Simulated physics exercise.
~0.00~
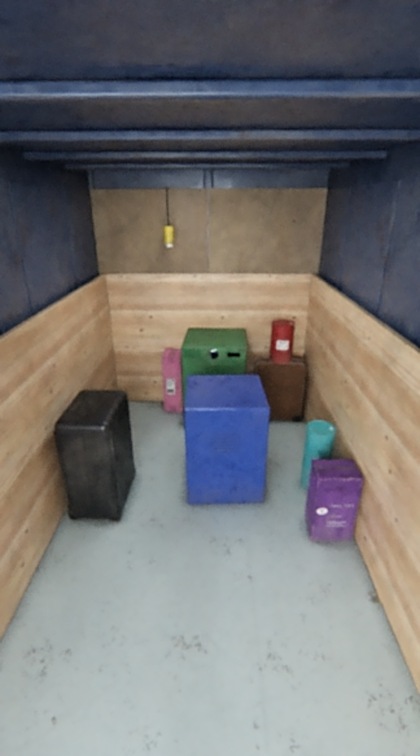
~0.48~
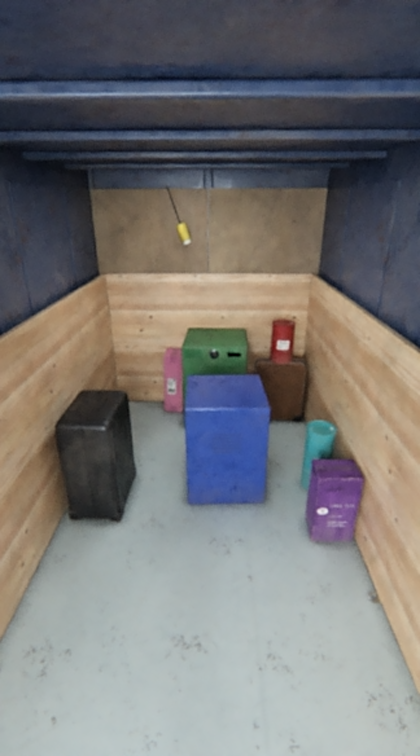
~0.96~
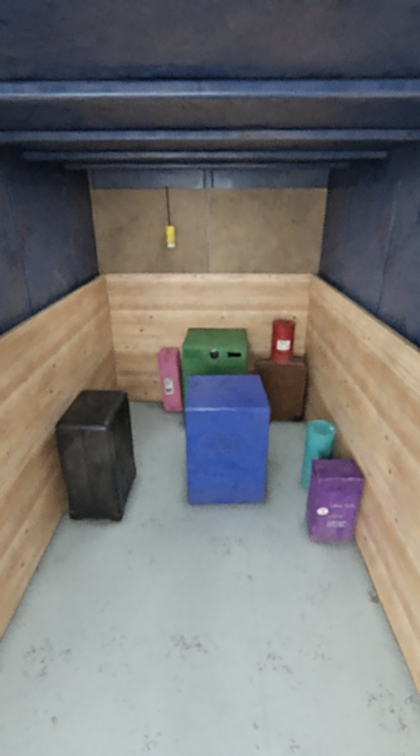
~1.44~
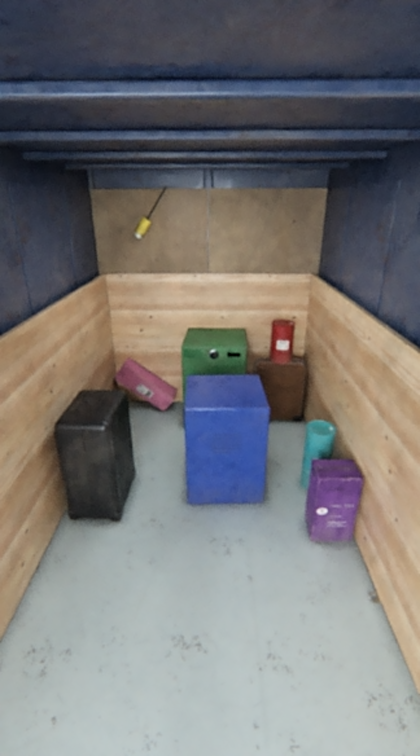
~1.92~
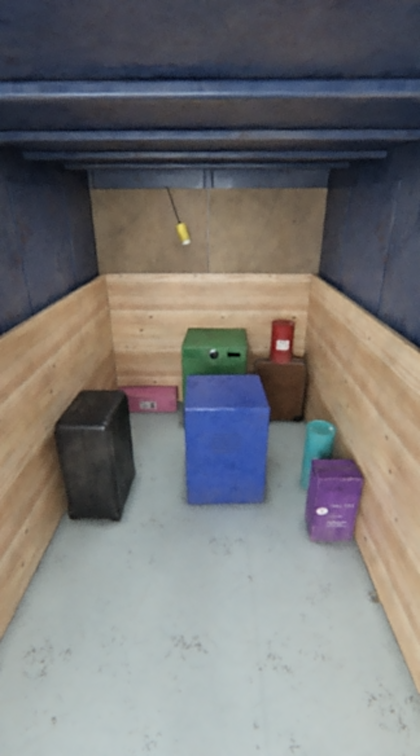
A large blue box stands in the middle of a van's load bay, seen from the open end looking forwards between wooden side walls. Behind it are a green box, a narrow pink box on its left and a brown case on its right with a red canister above, while a black case stands at left and turquoise and purple containers at right. A yellow lamp hanging at the back swings right, returns, then swings left. As it does, the pink box tips over to the left. The lamp swings right again, and the pink box ends lying on its side by the back wall, with everything else still standing.
